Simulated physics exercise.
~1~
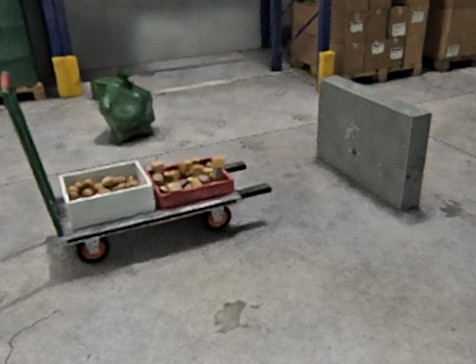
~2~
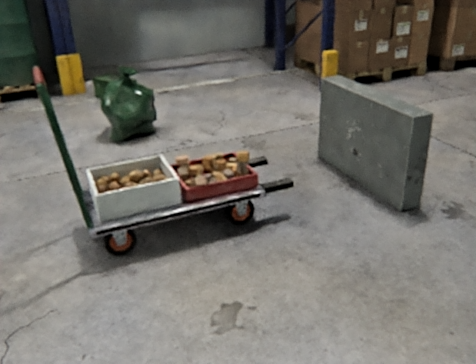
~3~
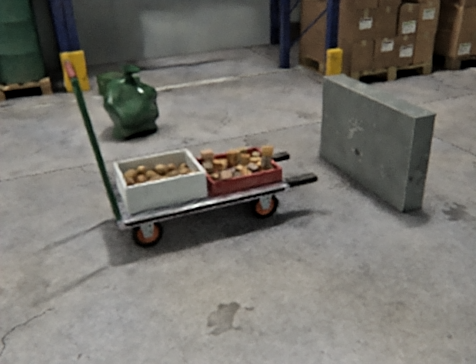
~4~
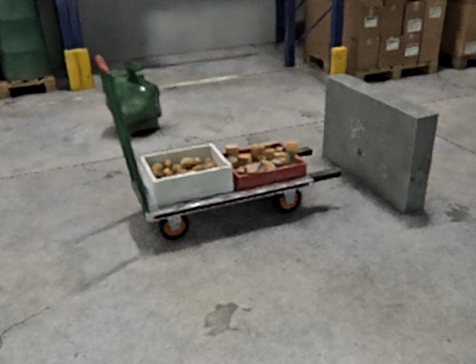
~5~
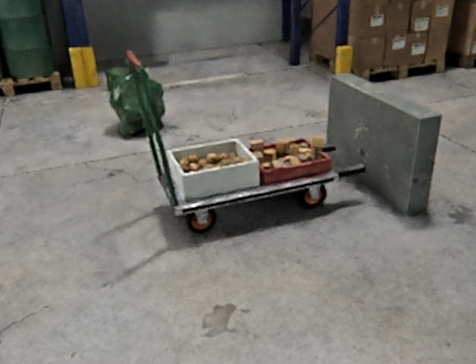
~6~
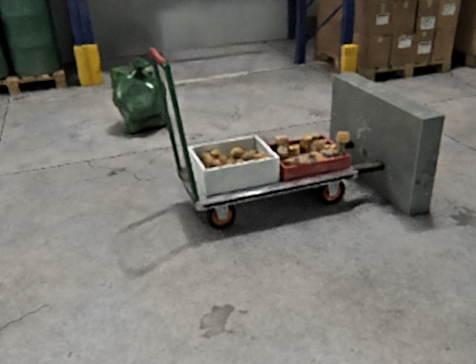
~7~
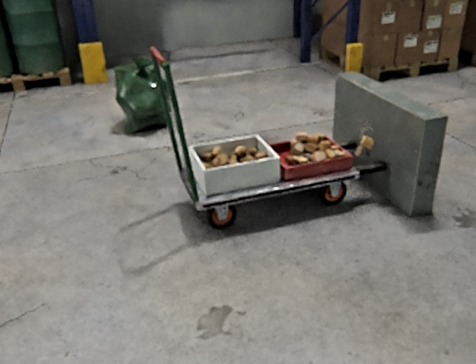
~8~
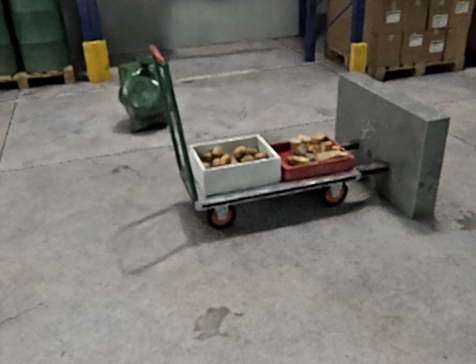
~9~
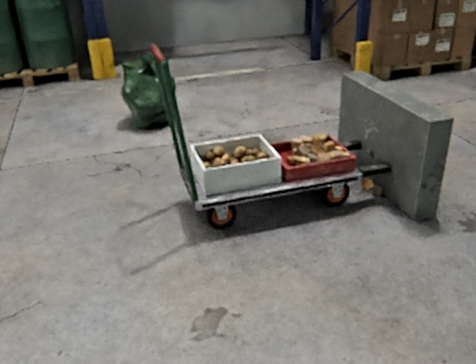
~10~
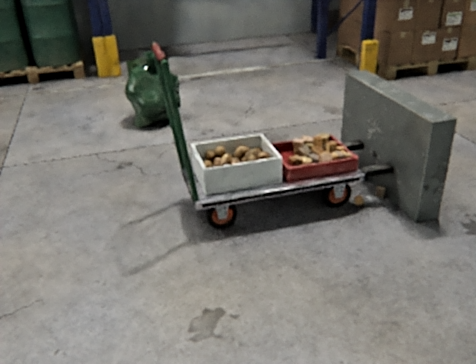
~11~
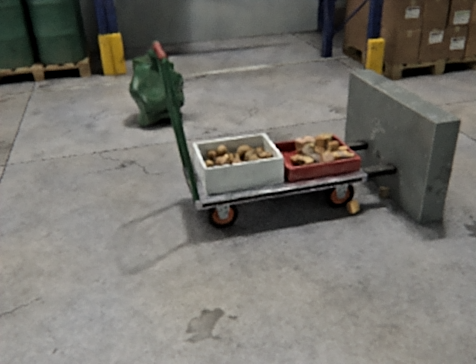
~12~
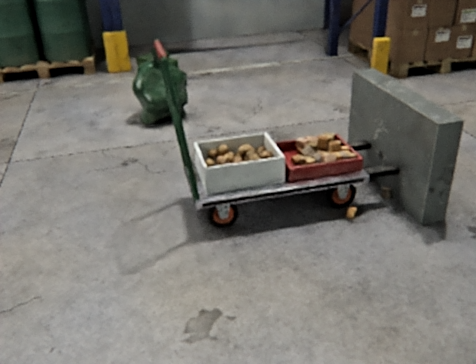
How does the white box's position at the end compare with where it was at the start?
It starts over on the left side, well away from the grey wall. By the end it has moved right with the trolley and sits much nearer the wall, with the red box still between them.
